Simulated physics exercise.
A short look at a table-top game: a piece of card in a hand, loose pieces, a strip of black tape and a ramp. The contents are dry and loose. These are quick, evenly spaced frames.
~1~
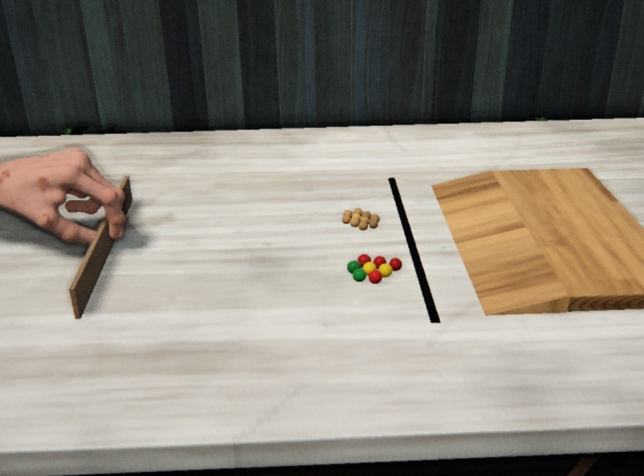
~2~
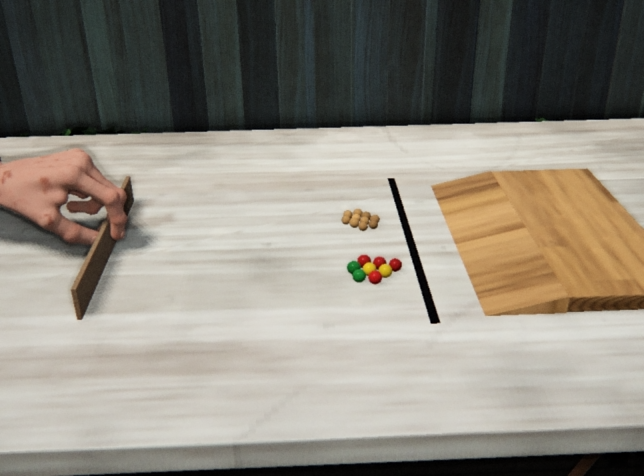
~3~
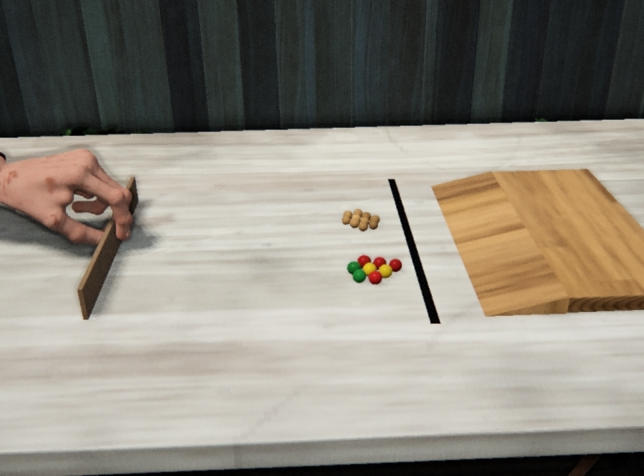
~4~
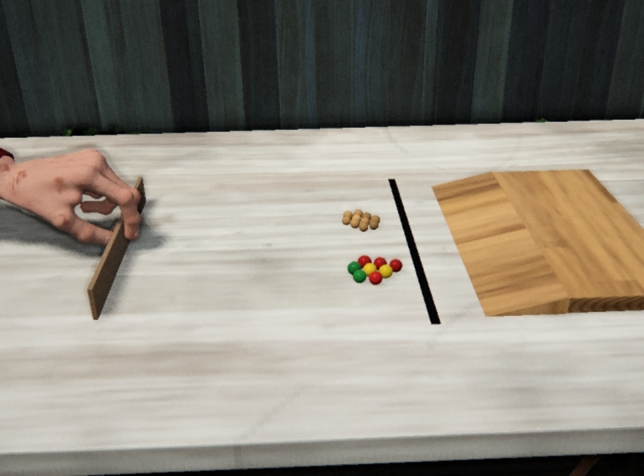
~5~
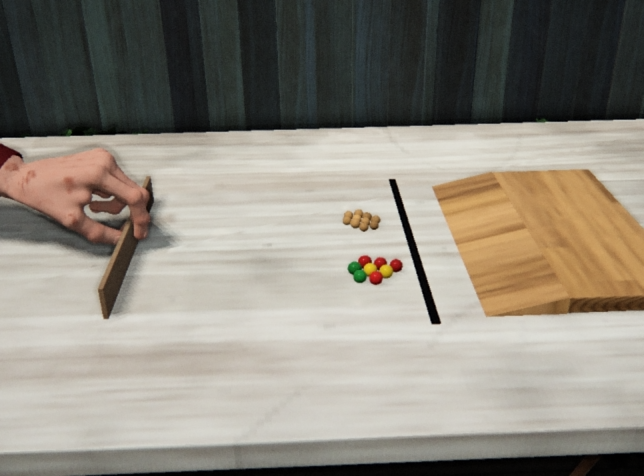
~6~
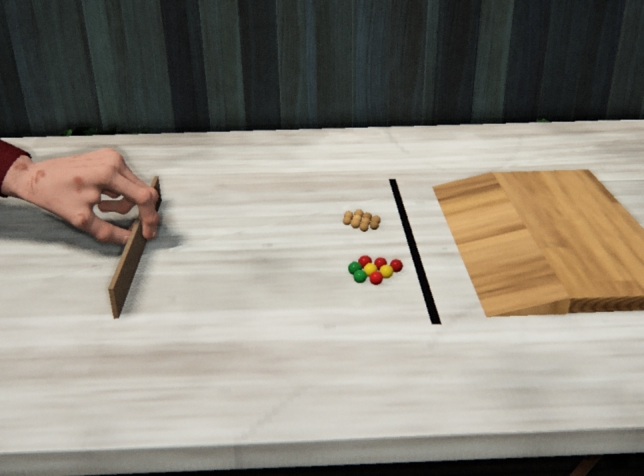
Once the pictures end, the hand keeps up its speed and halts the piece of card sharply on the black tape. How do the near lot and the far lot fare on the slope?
The near lot stalls before the top; the far lot stalls before the top.
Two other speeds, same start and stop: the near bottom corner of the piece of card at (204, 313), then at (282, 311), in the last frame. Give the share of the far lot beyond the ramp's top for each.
The first gives 0 %, the second 100 %.
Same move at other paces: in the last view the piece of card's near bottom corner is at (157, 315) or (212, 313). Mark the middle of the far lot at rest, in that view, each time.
First near (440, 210), then near (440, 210).
Then, 0.98 s on from there, piece of card still moving, near (281, 219); near lot the whole lot short of the ramp; far lot the whole lot short of the ramp.
Then, 1.98 s on from there, piece of card stopped at the black tape; near lot the whole lot short of the ramp; far lot the whole lot short of the ramp.
In the end, piece of card stopped at the black tape; near lot none at all past the top, the whole lot short of the ramp; far lot none at all past the top, the whole lot short of the ramp.
